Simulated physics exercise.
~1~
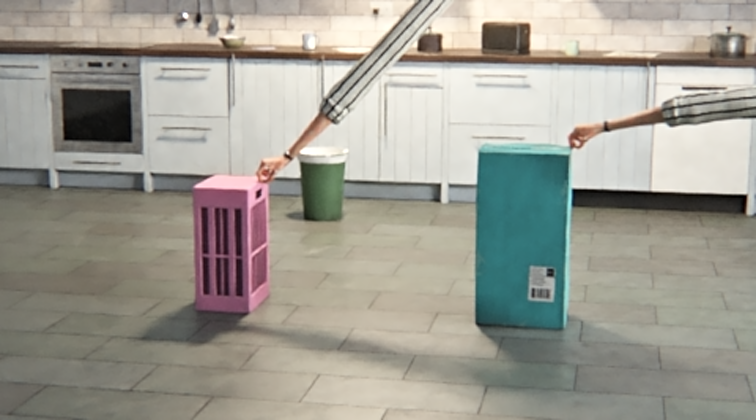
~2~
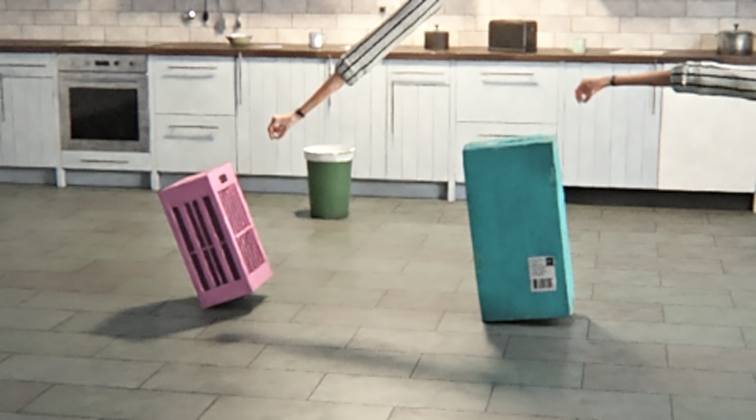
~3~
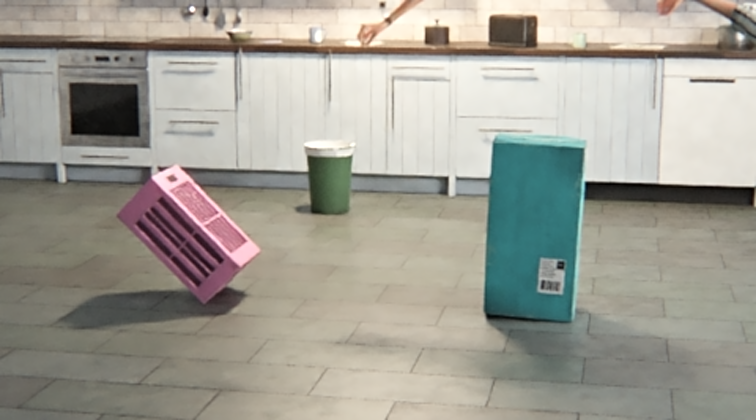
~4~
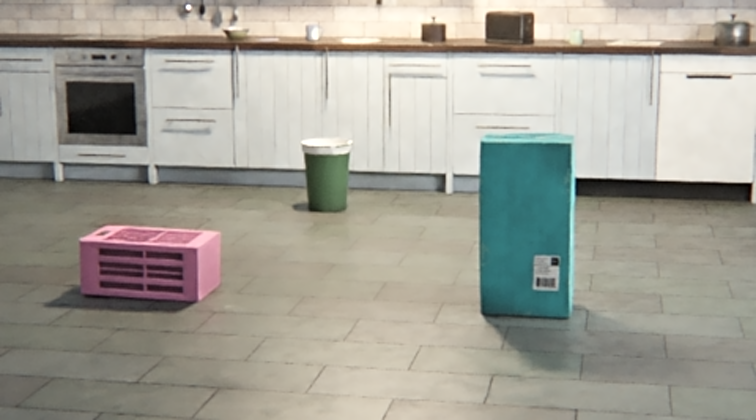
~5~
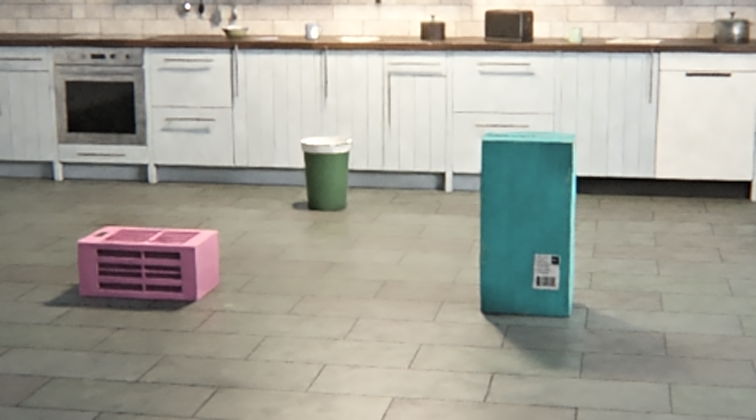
A kitchen with white cabinets, a built-in oven and a grey tiled floor is seen from the front by a slightly swaying camera. A slotted pink crate stands on the left and a taller turquoise parcel on the right, with a green bin behind them. Hands in striped sleeves hold the top of each, then let go and draw back. The crate leans left and tips farther, while the parcel tilts slightly and rocks back. Finally the pink crate lies on its side, and the turquoise parcel stands upright and still.
